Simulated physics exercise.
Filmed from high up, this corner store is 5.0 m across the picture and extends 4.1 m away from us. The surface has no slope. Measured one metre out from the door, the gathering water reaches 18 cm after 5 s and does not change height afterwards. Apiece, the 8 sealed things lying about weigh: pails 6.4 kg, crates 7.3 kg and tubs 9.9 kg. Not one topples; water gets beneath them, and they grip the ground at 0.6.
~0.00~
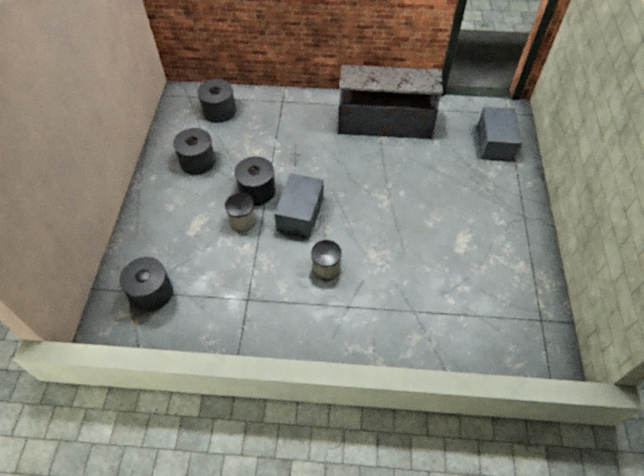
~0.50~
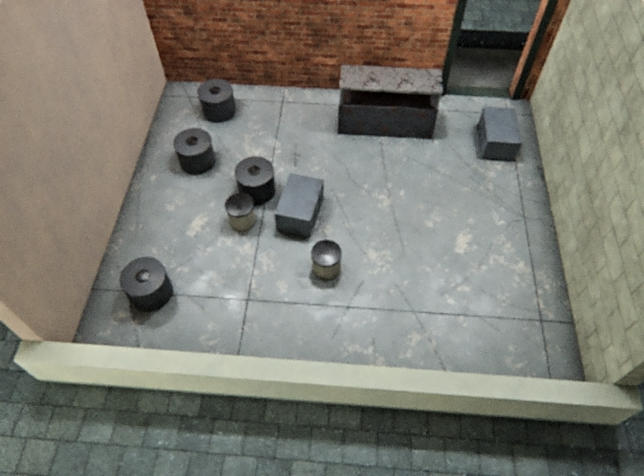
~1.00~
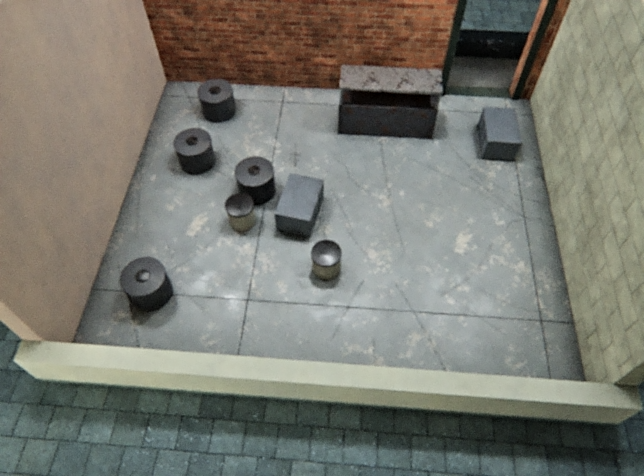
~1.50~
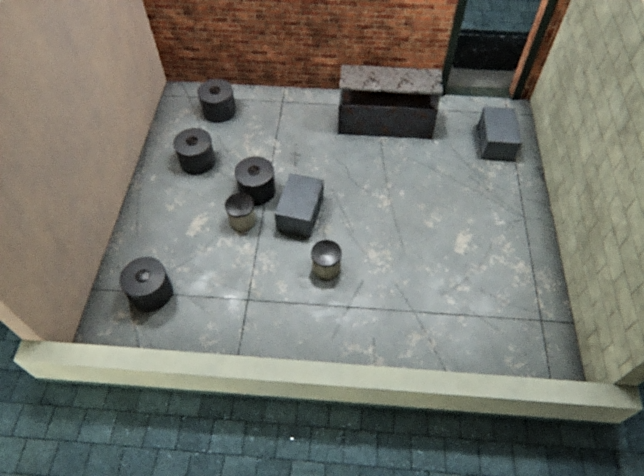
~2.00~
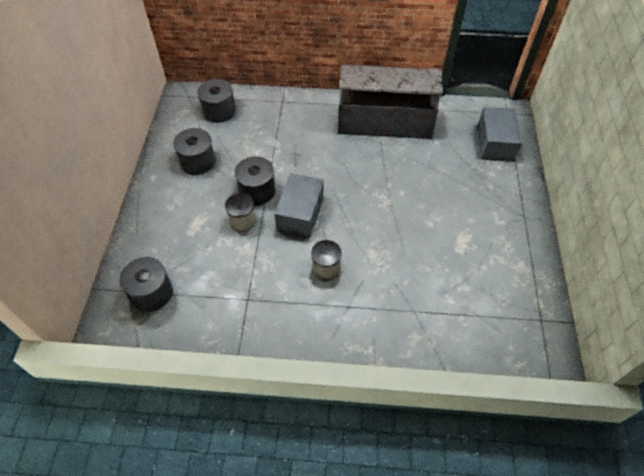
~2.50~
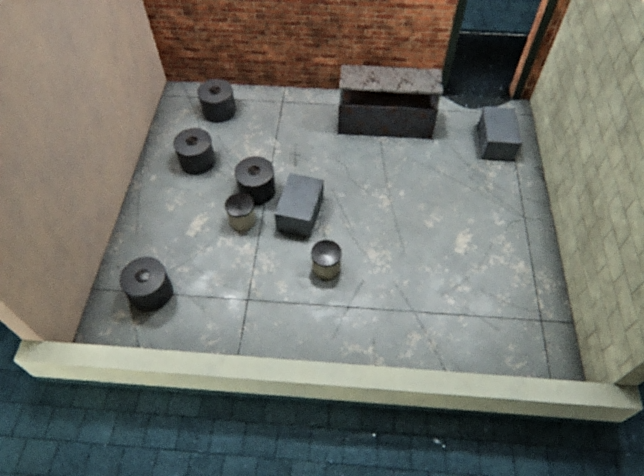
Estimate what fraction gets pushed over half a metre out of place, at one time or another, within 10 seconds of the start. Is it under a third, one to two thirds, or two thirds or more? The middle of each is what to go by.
Under a third.
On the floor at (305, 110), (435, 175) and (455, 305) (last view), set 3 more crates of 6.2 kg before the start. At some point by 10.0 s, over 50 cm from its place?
Order as given - inside the limit, above the limit, above the limit.
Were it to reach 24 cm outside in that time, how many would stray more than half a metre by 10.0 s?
Under that setup the answer is 1.
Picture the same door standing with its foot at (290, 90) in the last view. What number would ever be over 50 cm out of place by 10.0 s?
Then the count would be 0.
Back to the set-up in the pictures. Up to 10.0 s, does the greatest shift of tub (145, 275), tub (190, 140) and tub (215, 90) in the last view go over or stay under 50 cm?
Result, in order: Stayed within / stayed within / stayed within.
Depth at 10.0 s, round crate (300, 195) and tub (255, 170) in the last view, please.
1 and 0 cm.
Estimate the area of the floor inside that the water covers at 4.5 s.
3.0 m2.
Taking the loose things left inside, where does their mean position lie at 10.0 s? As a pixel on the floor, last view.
(252, 217).
After 3.5 s 0 of 8 are over 50 cm from their spots; 0 afloat.
After 4.5 s 0 of 8 are over 50 cm from their spots; 0 afloat.
After 7.0 s 1 of 8 are over 50 cm from their spots; 1 afloat.
After 10.0 s 1 of 8 are over 50 cm from their spots, and 1 have been at some point; 1 afloat.
